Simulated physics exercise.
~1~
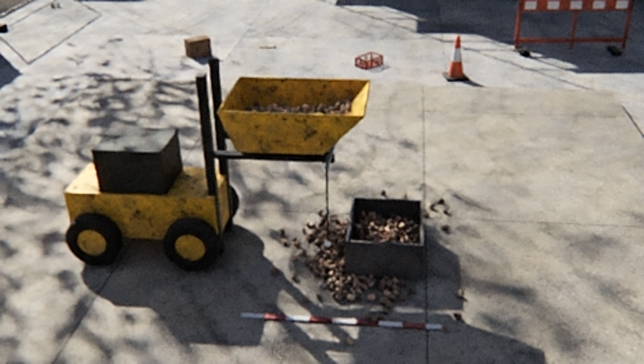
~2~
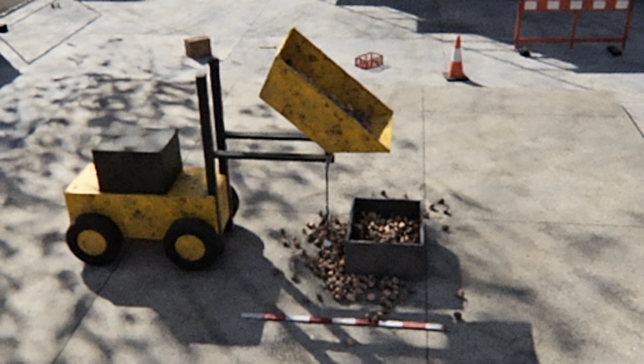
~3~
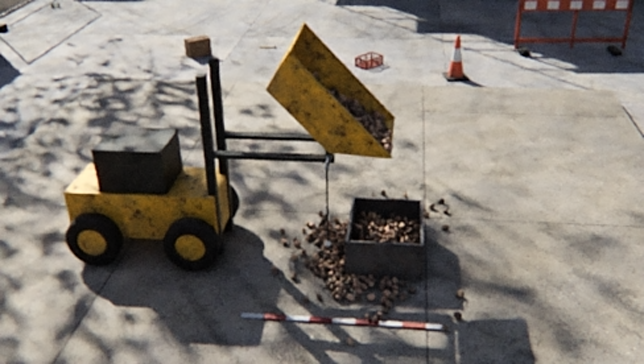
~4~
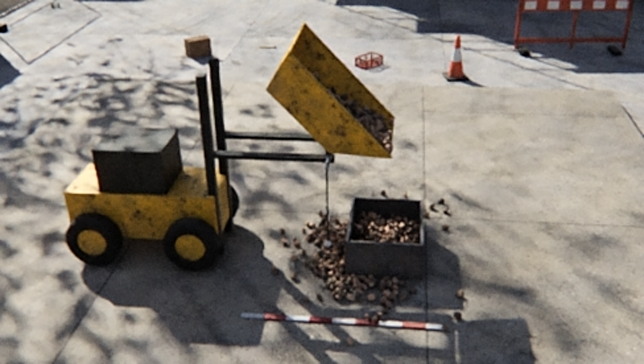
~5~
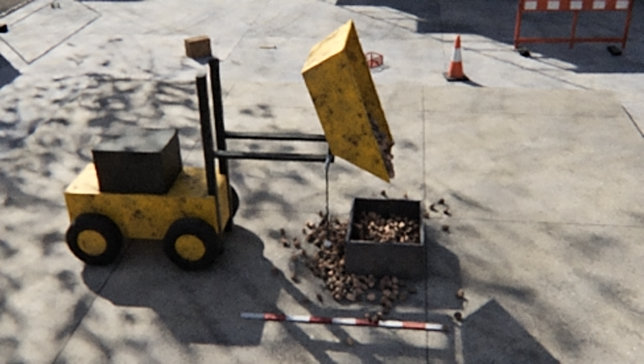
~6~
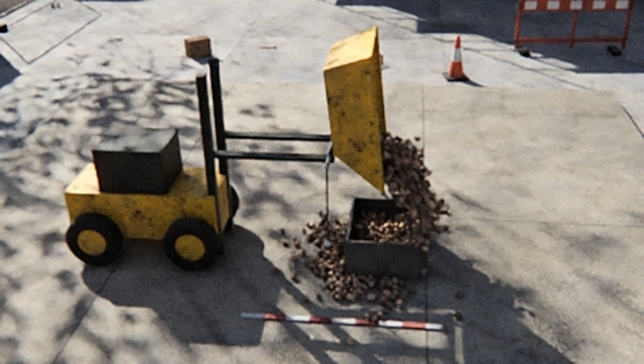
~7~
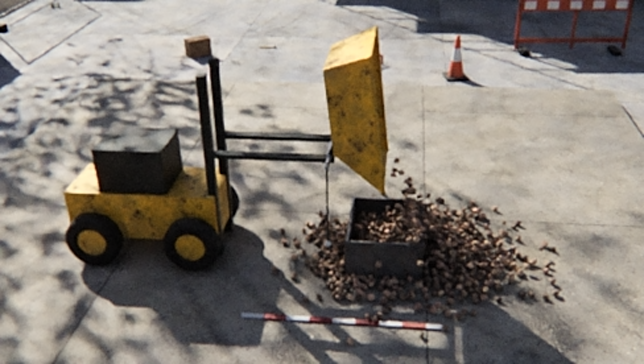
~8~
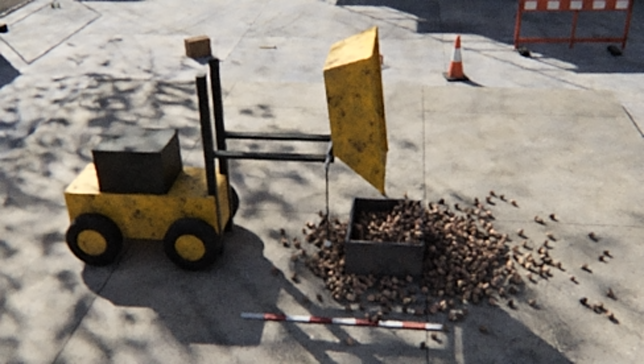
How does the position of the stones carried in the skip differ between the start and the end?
At the start the stones sit in the raised yellow skip. By the end they are lower and farther right, in and around the dark bin, with many scattered on the ground to its right.
